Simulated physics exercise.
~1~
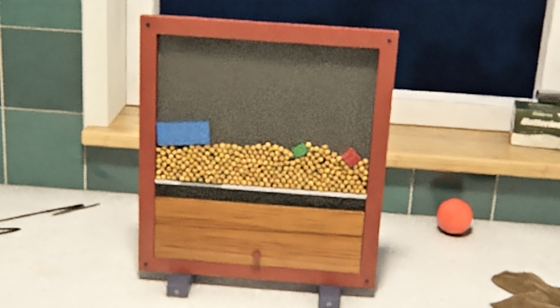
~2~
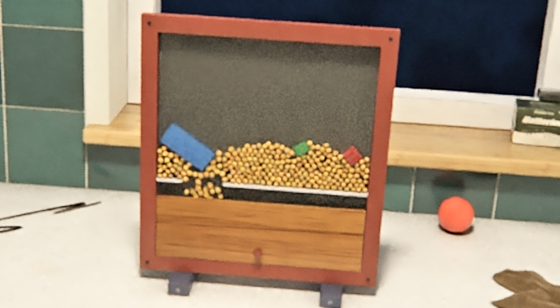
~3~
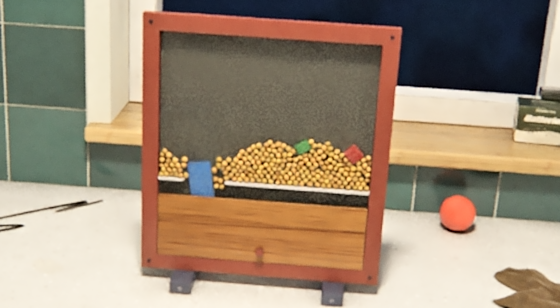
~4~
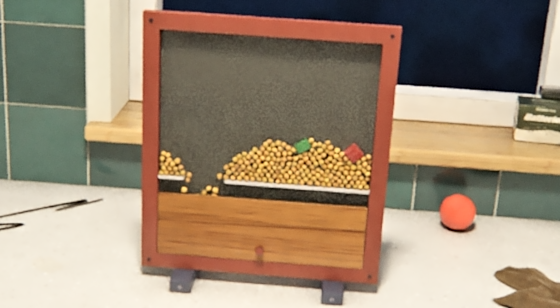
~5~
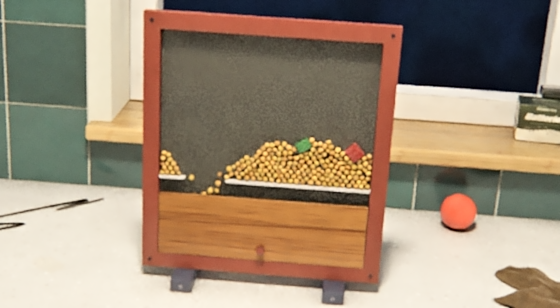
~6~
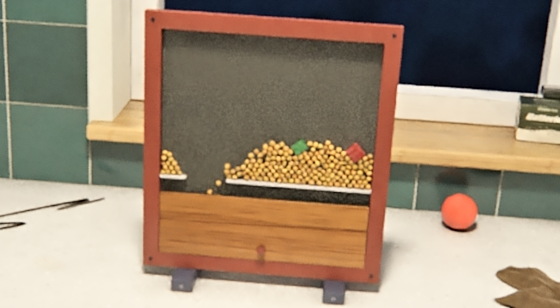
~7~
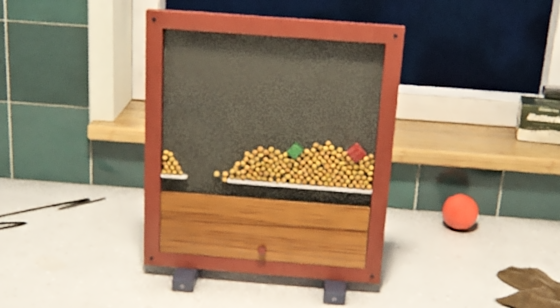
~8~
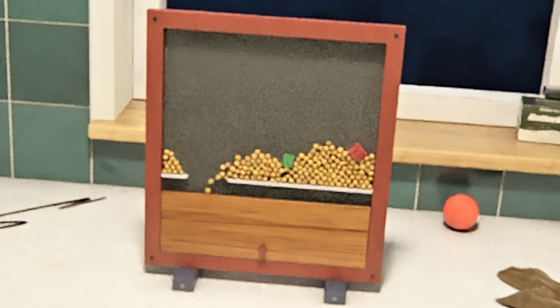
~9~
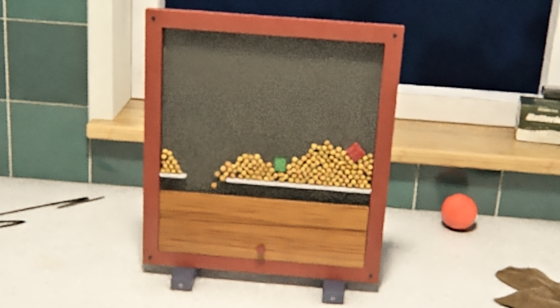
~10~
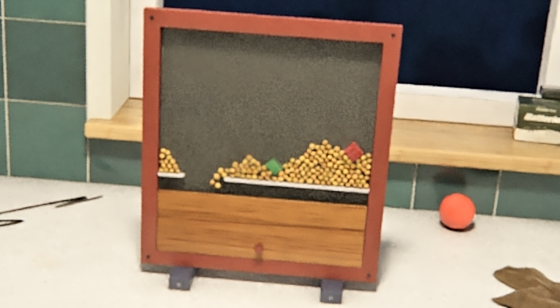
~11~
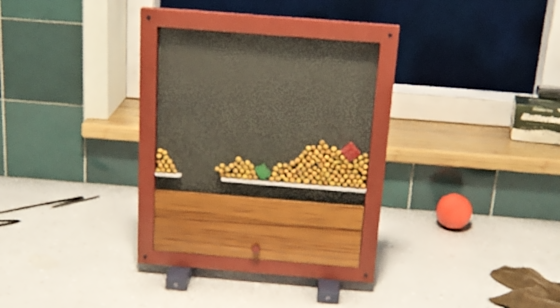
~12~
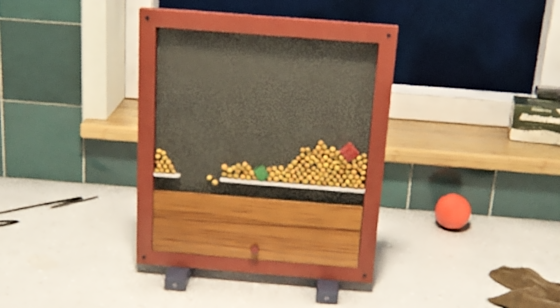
A red-framed, clear-fronted box of small golden beads stands on a white counter, seen from the front by a slightly swaying camera, with a red ball to its right and green tiles behind. A blue block lies on the beads at left, a green one right of centre, and a red one near the right side. Beads drop through a gap at left, and the blue block tips, sinks upright and disappears below. More beads trickle out, leaving a small heap at far left. The green block slides left and down the larger pile, stopping above the white floor, while the red block stays high.
